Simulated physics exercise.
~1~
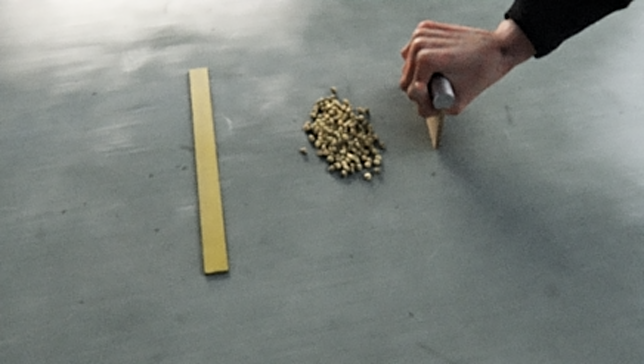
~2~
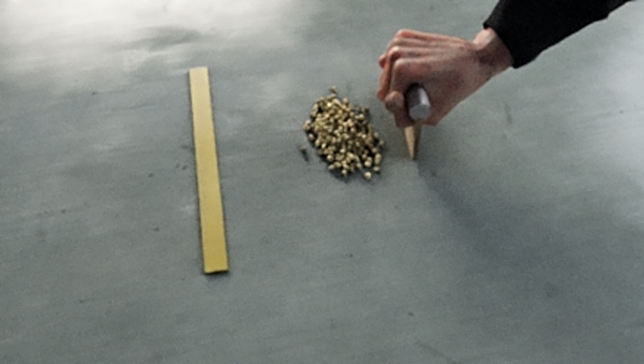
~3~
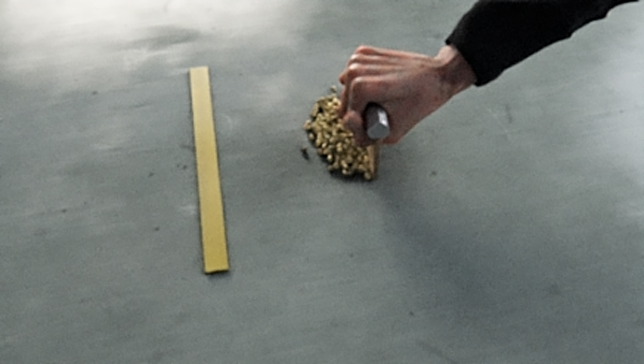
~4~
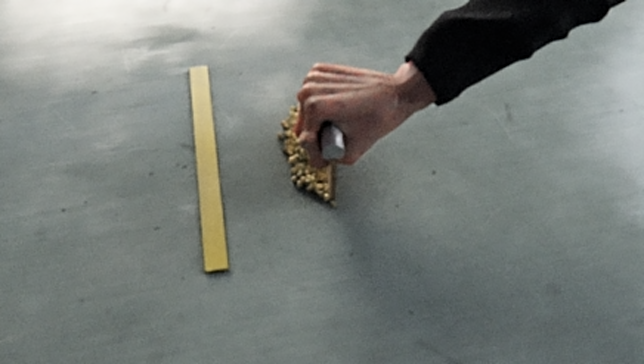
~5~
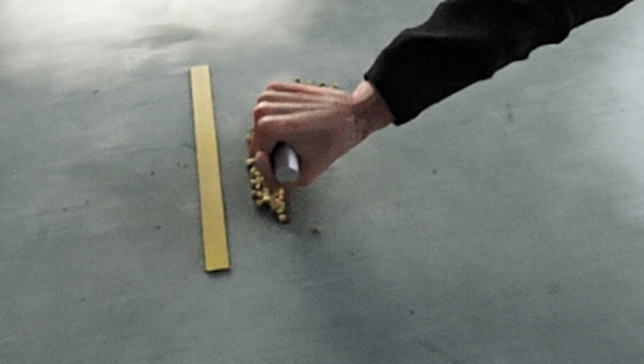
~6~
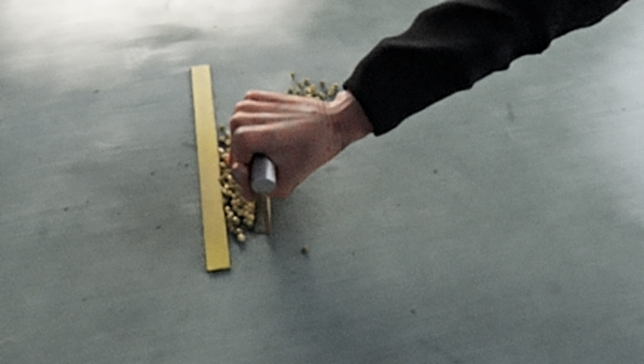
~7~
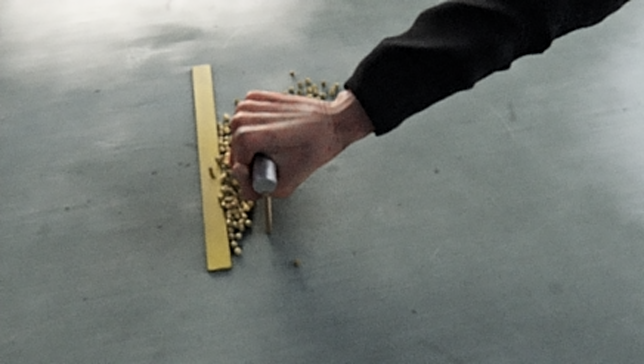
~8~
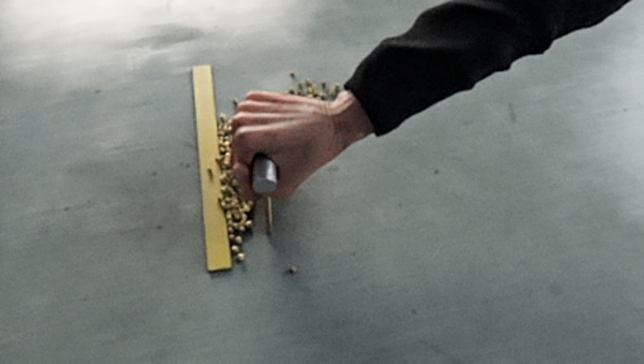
A smooth grey surface is seen from above at a slant, with pale light in the upper left and the view swaying slightly. A narrow yellow strip lies left of centre, and a heap of small yellowish-brown beans sits to its right. A hand in a black sleeve, holding a scraper with a grey handle, moves in from the upper right and reaches the heap. It pushes the beans left, spreading them along the blade until they crowd against the strip's right side. The hand then stops, with nearly all the beans still short of the strip and some behind the hand.
